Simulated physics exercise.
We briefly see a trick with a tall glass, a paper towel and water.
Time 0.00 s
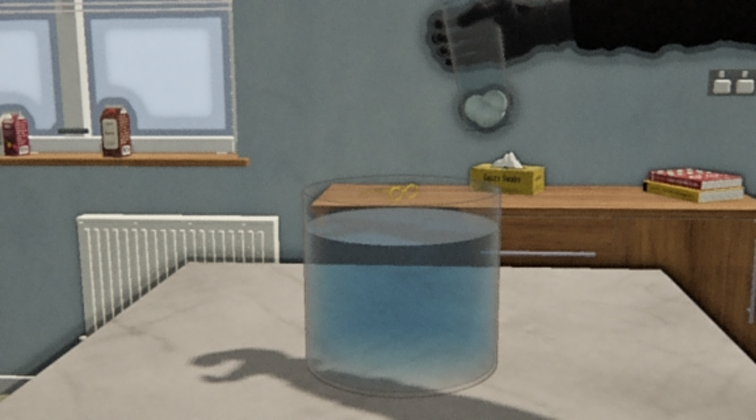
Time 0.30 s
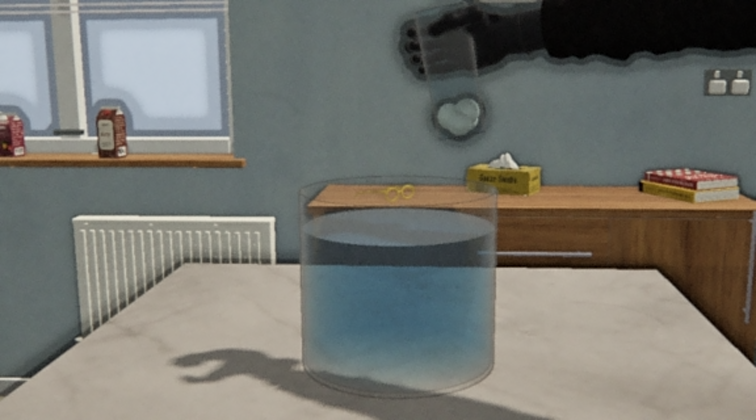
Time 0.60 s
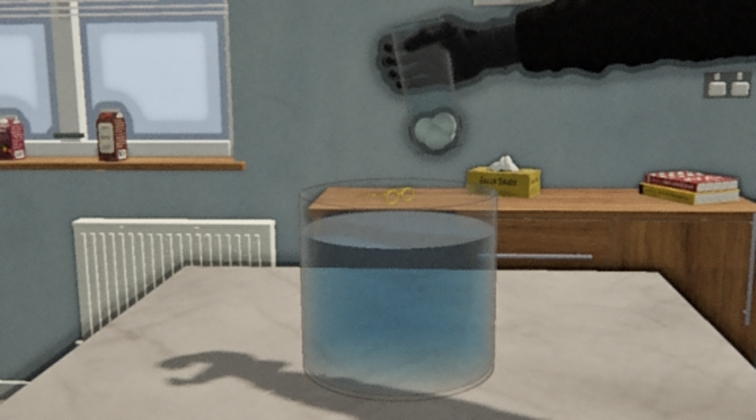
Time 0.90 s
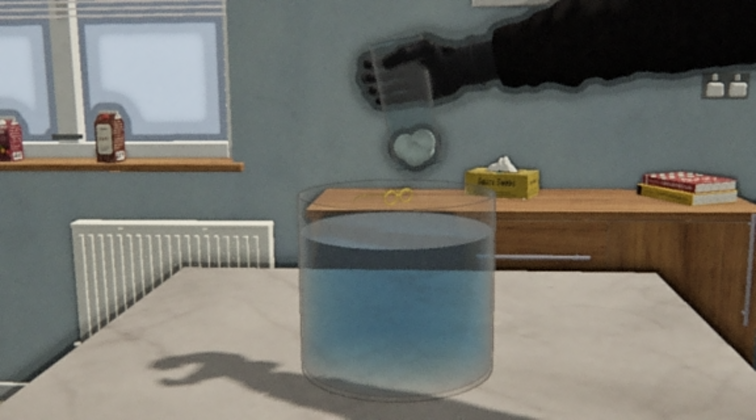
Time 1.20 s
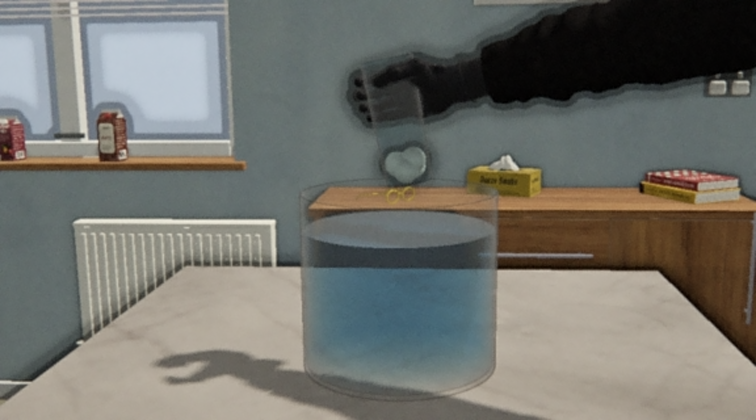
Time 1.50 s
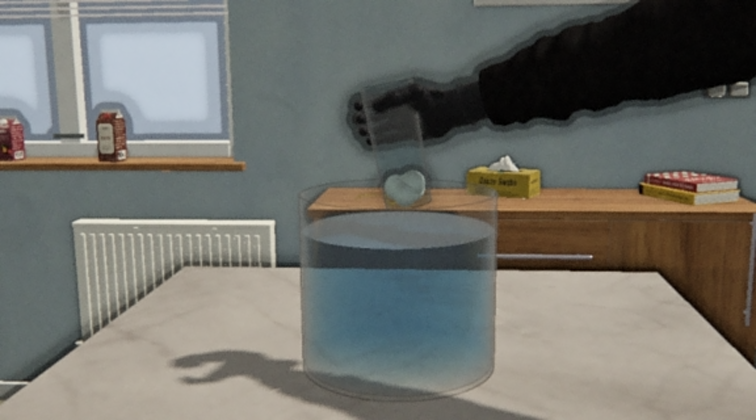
In a room with a radiator and a window, a dark-gloved hand moved a clear glass leftward and down over a big bowl of blue water, with a pale lump at the glass's lower end.
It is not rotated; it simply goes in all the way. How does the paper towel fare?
Drenched.
By 2.0 s, the tall glass enters the water.
By 2.6 s, water pours in as the air escapes.
By 4.0 s, the tall glass is under, flooded, and the paper towel is wet.
